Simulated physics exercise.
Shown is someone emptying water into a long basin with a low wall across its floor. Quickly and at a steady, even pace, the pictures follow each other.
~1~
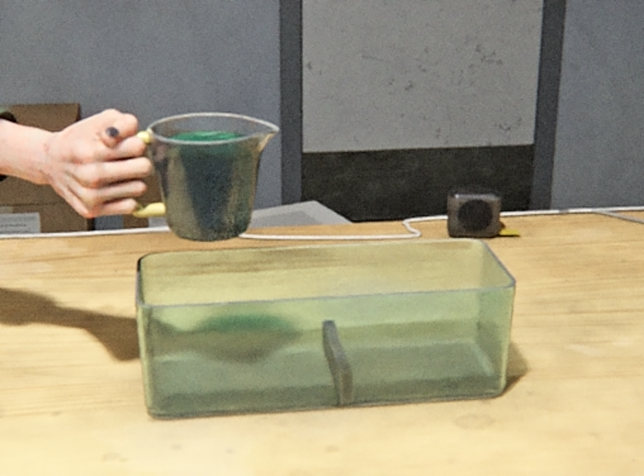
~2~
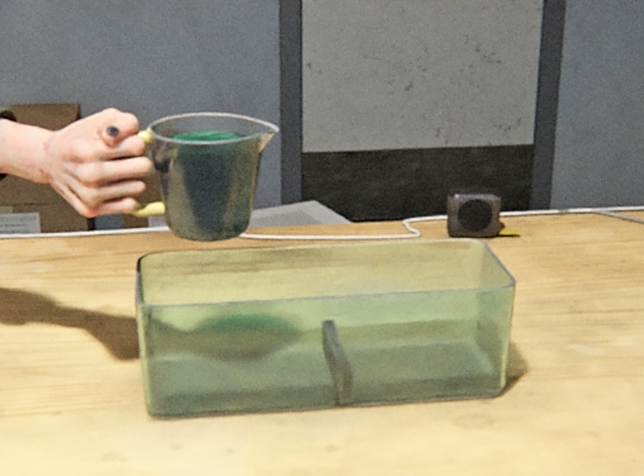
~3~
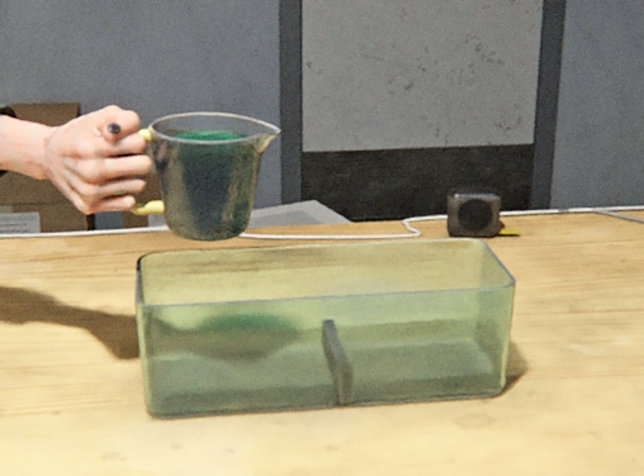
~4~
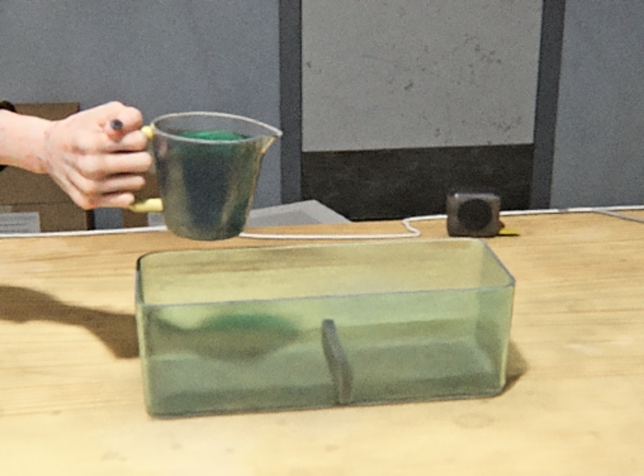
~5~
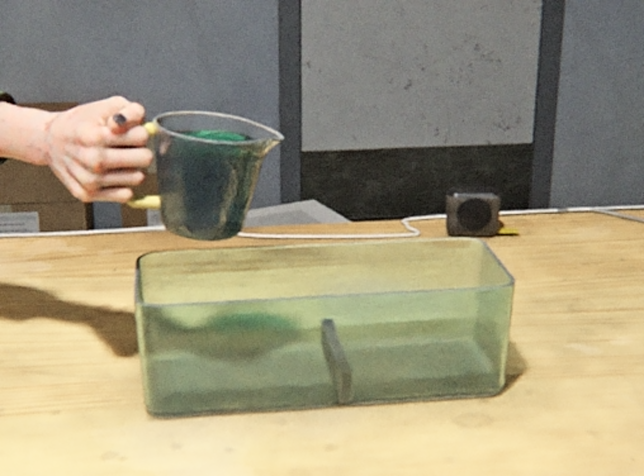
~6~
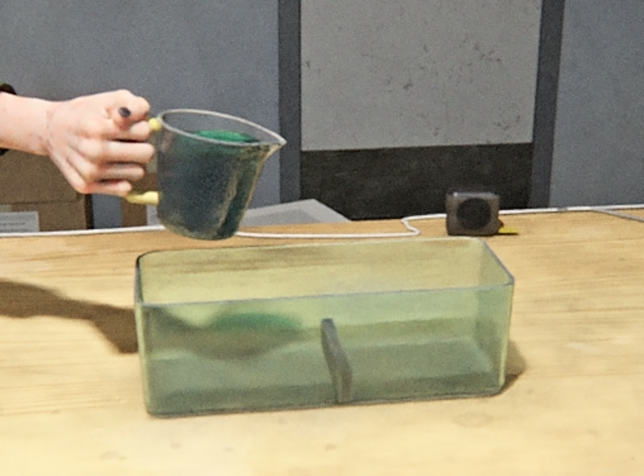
The clip opens with a hand at left holding a clear jug of dark green liquid upright above a long, see-through basin with a low wall across its floor. After staying nearly still, the hand gradually tilts the jug slightly to the right, while the basin stays in place on the wooden table.
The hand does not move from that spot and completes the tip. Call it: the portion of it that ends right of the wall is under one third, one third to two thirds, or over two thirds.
One third to two thirds.
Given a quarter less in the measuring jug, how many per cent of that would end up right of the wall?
Something like 25 per cent, give or take.
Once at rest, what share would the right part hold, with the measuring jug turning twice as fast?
Roughly 25 %.
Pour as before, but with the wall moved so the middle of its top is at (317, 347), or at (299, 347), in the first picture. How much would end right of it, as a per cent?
Record: Case 1 near 70 %, case 2 near 85 %.
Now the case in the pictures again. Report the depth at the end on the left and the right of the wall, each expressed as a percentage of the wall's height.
Left of the wall 30 %, right of the wall 30 %.
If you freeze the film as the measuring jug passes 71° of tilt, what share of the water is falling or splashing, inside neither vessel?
Something like 20 per cent of it.
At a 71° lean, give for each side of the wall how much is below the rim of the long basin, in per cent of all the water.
Roughly 5 per cent on the left, roughly 10 per cent on the right.
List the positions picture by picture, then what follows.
In the first picture, it leans 0°; its right rim is at (279, 127); the water meets the walls at (155, 144) and (260, 141); the long basin's rim runs from (138, 281) to (500, 263); the wall's top is at (337, 346).
In the second picture, it leans 0°; its right rim is at (279, 128); the water meets the walls at (154, 144) and (260, 141).
In the third picture, it leans 2°; its right rim is at (281, 129); the water meets the walls at (156, 142) and (261, 141).
In the fourth picture, it leans 4°; its right rim is at (282, 132); the water meets the walls at (157, 141) and (262, 142).
In the fifth picture, it leans 8°; its right rim is at (284, 136); the water meets the walls at (159, 142) and (264, 142).
In the sixth picture, it leans 12°; its right rim is at (286, 141); the water meets the walls at (160, 143) and (269, 143).
A moment on, the measuring jug is tipped part way and 67 per cent is still to pour, 3 is left of the wall and 11 right of it.
Next, the measuring jug is tipped right over and 10 per cent is still to pour, 42 is left of the wall and 41 right of it.
Then the measuring jug is tipped right over and 0 per cent is still to pour, 57 is left of the wall and 43 right of it.
Later the measuring jug is tipped right over and 0 per cent is still to pour, 57 is left of the wall and 43 right of it.
At rest 57 per cent lies left of the wall, 43 right of it and 0 outside.
